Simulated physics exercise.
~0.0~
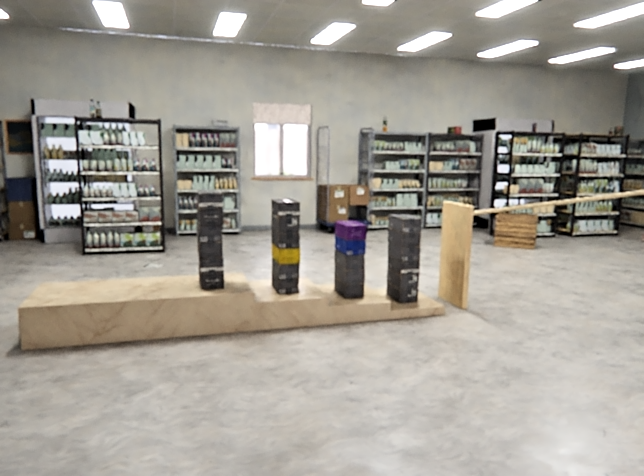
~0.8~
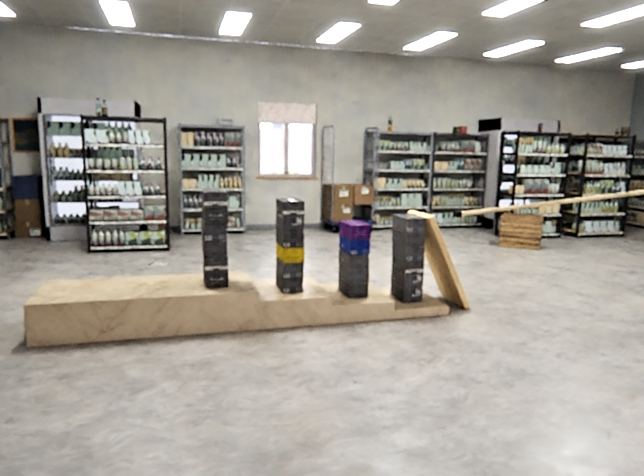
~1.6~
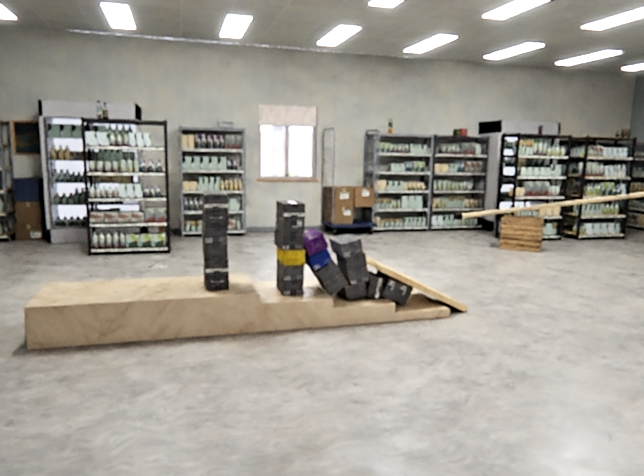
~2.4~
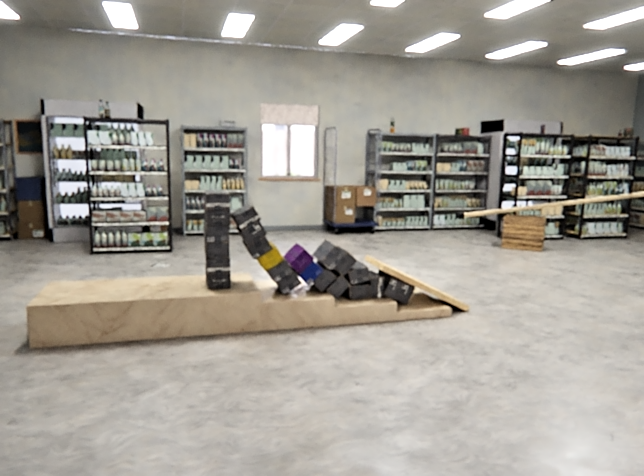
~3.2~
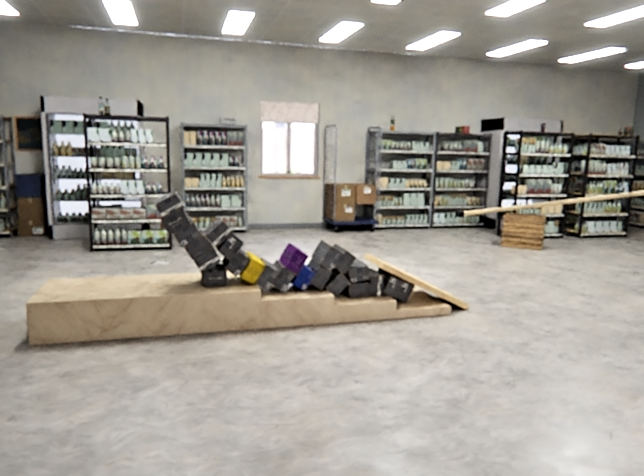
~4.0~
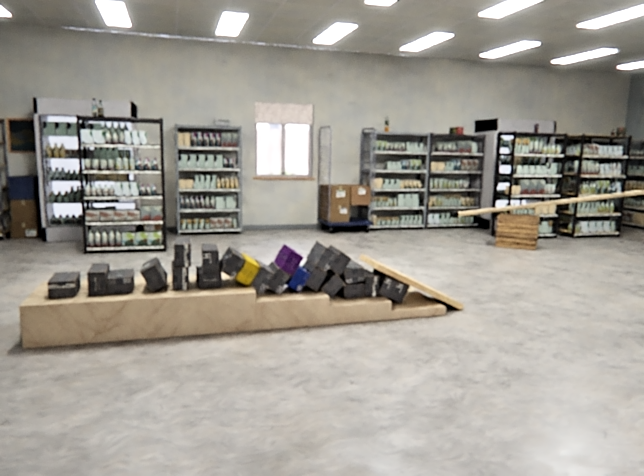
Four tall stacks of dark boxes toppled one after another from right to left after an upright board tipped into the nearest one, leaving the blue, purple and yellow boxes tilted among a jumbled row along the low wooden steps.
